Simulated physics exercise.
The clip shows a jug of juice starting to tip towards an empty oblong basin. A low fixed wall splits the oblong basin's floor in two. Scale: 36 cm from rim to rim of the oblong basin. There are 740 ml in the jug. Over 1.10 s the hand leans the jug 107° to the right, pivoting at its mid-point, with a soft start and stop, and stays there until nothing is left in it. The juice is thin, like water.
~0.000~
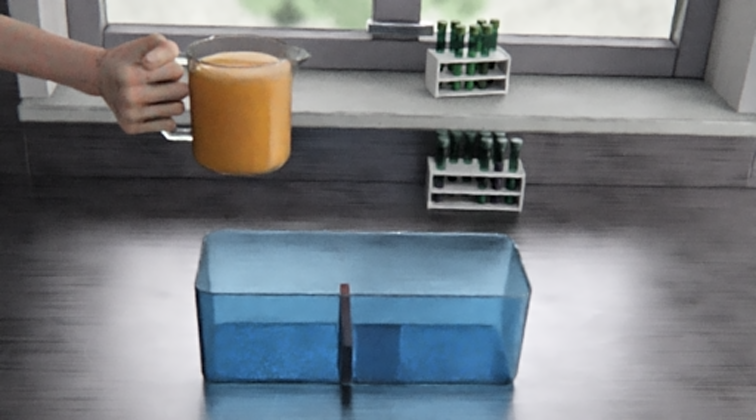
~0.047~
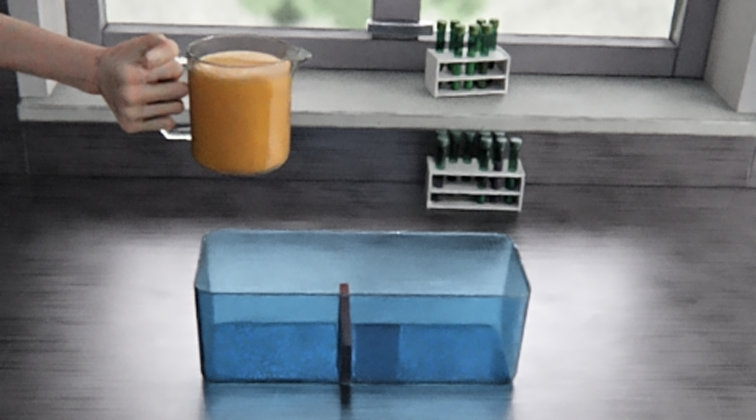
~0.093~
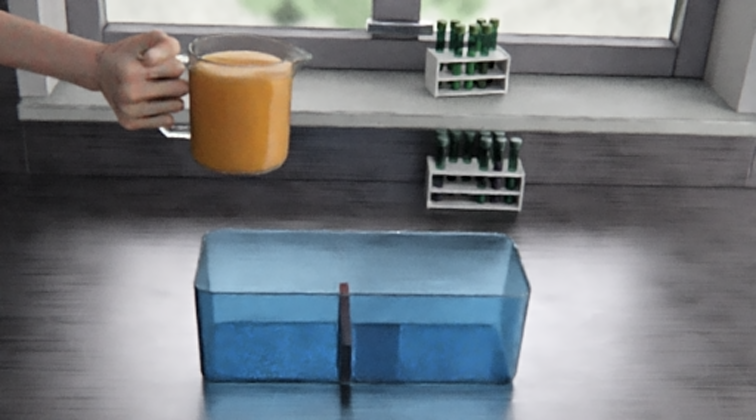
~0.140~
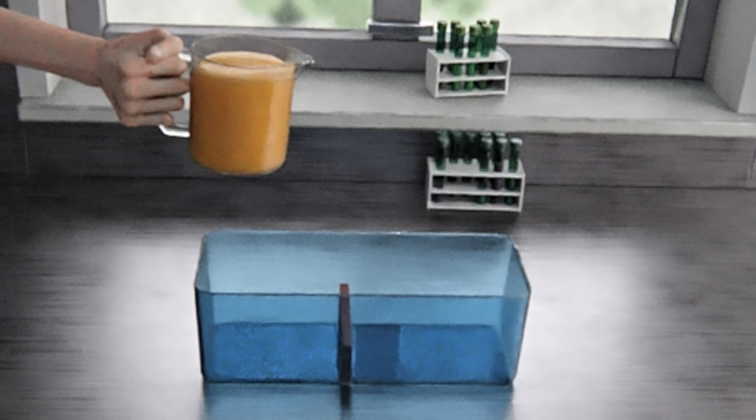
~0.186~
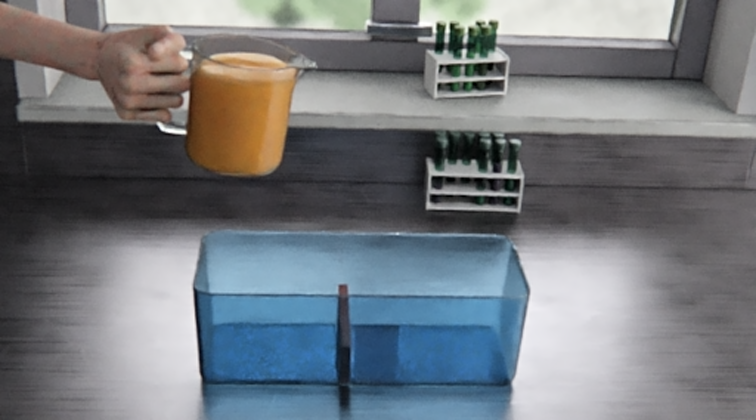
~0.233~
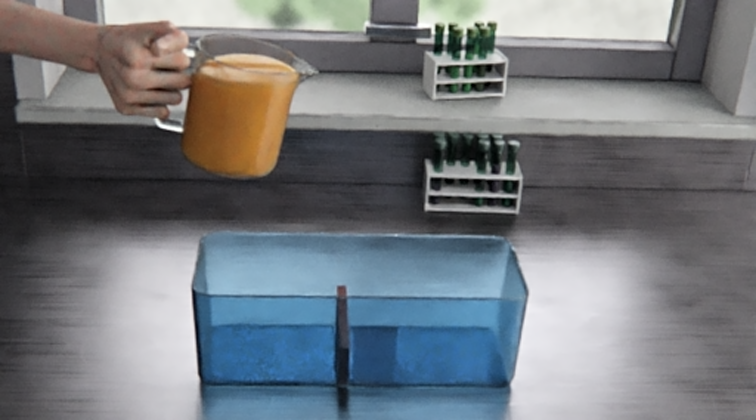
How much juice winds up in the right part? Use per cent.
The far part has some 85 per cent.
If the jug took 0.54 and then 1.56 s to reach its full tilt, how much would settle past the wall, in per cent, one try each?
In turn about 85 and 85 per cent.
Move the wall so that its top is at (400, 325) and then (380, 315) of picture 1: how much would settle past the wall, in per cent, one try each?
First 15, then 45 per cent.
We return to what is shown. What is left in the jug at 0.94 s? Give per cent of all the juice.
About 24 per cent.
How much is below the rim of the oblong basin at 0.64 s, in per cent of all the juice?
Near 4 in a hundred.
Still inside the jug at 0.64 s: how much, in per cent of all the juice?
Near 78 in a hundred.
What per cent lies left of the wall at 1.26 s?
Some 10 per cent.
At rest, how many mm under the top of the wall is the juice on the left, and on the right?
Left about 46 mm, right about 26 mm.
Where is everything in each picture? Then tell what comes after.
In the first frame, tilt 0°; pouring edge (311, 54); surface from (192, 65) to (291, 67); the oblong basin's rim runs from (200, 262) to (522, 265); the wall's top is at (346, 314).
In the second frame, tilt 0°; pouring edge (311, 54); surface from (191, 64) to (291, 67).
In the third frame, tilt 2°; pouring edge (312, 56); surface from (193, 63) to (292, 67).
In the fourth frame, tilt 4°; pouring edge (315, 59); surface from (194, 63) to (295, 68).
In the fifth frame, tilt 7°; pouring edge (316, 64); surface from (195, 65) to (297, 69).
In the sixth frame, tilt 11°; pouring edge (318, 71); surface from (196, 71) to (301, 72).
After 0.64 s the tilt is 68° and 78 per cent is still to pour, 0 is left of the wall and 4 right of it.
After 0.94 s the tilt is 102° and 24 per cent is still to pour, 1 is left of the wall and 49 right of it.
After 1.26 s the tilt is 107° and 2 per cent is still to pour, 10 is left of the wall and 83 right of it.
After 1.60 s the tilt is 107° and 0 per cent is still to pour, 13 is left of the wall and 85 right of it.
In the end 14 per cent lies left of the wall, 85 right of it and 2 outside.
